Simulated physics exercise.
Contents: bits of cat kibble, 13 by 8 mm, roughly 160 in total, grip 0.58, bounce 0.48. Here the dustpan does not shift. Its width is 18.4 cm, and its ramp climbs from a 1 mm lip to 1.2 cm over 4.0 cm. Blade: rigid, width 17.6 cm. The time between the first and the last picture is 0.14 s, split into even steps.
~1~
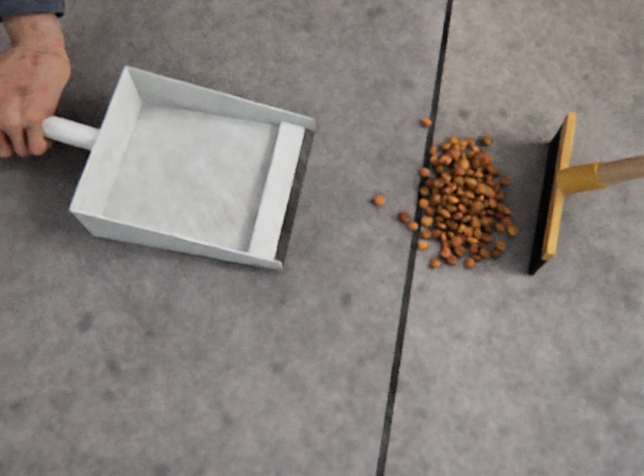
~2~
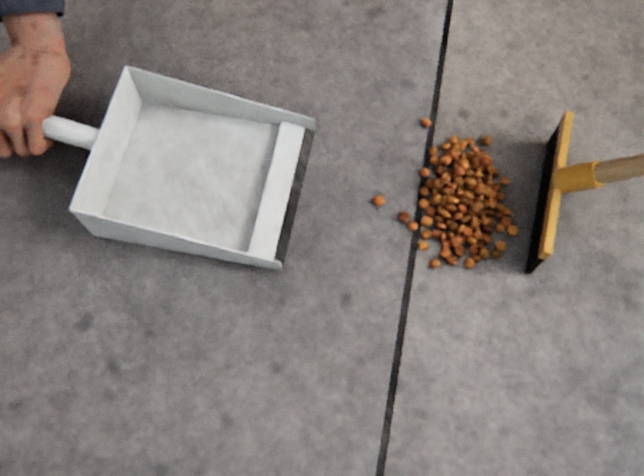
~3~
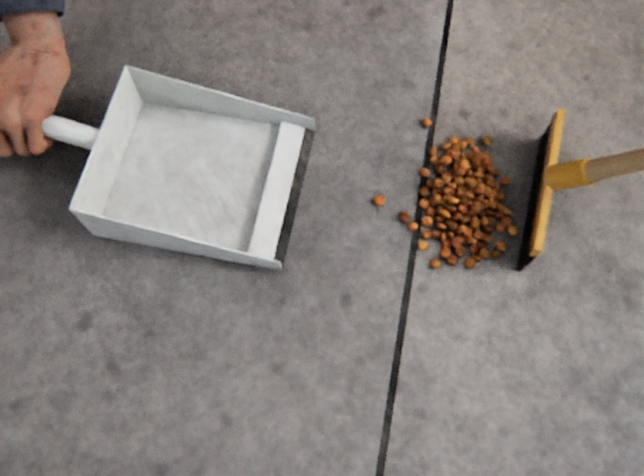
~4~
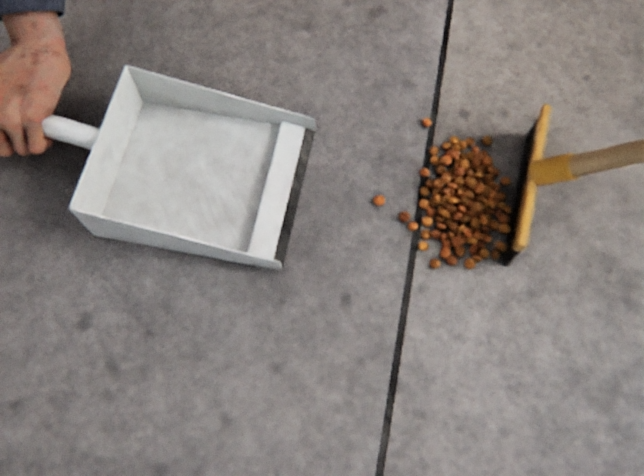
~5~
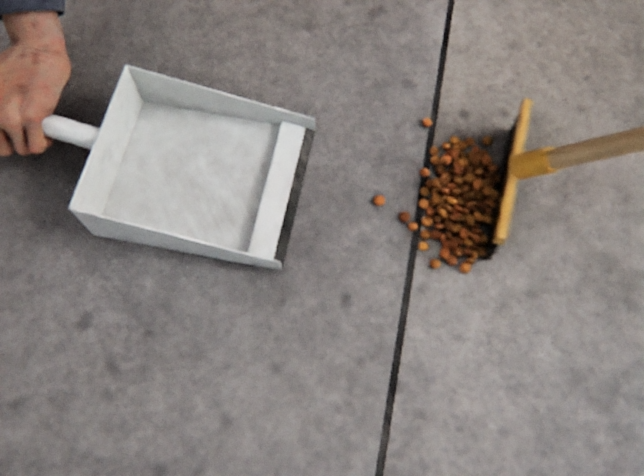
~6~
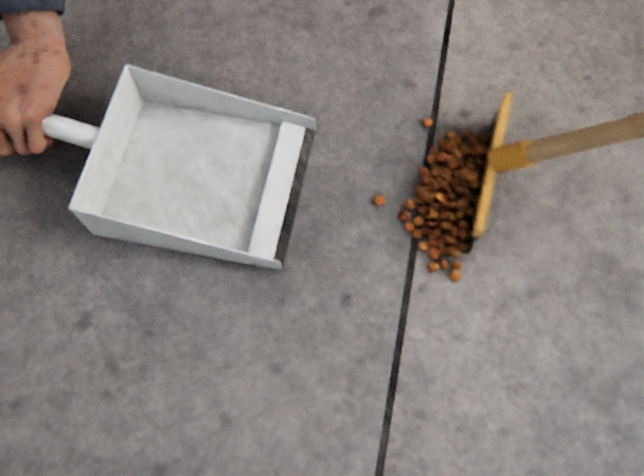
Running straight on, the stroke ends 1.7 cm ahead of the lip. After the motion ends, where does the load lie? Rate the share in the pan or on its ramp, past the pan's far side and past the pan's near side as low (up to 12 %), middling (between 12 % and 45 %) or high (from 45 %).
Shares - pan: Middling; far side: Middling; near side: Low.
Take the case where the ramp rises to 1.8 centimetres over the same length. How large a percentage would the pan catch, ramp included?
Estimated share: Around 30 in a hundred.
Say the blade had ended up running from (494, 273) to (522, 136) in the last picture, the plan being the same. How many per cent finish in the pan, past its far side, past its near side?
Pan 15 % / far 10 % / near 15 %.
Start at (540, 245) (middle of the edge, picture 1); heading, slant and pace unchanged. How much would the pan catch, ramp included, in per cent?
About 35 per cent.
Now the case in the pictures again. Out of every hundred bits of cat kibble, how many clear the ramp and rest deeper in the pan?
Roughly 10 in a hundred.
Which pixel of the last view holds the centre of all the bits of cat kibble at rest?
Resting centre estimate: Around (301, 151).
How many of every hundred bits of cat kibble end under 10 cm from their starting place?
It comes to near 5 percent.
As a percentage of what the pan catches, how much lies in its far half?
Roughly 90 percent.
Then, 0.13 s after the last picture, middle of the blade 10 cm from the lip; 0 % over the lip, far side 20 %, near side 0 %.
Then, 0.21 s after the last picture, middle of the blade 4 cm from the lip; 5 % over the lip, far side 30 %, near side 0 %.
Then, 0.43 s after the last picture, middle of the blade 2 cm from the lip; 35 % over the lip, far side 30 %, near side 0 %.
In the end, pan 35 %, far side 30 %, near side 0 %, in front of the lip or behind the blade 35 %.
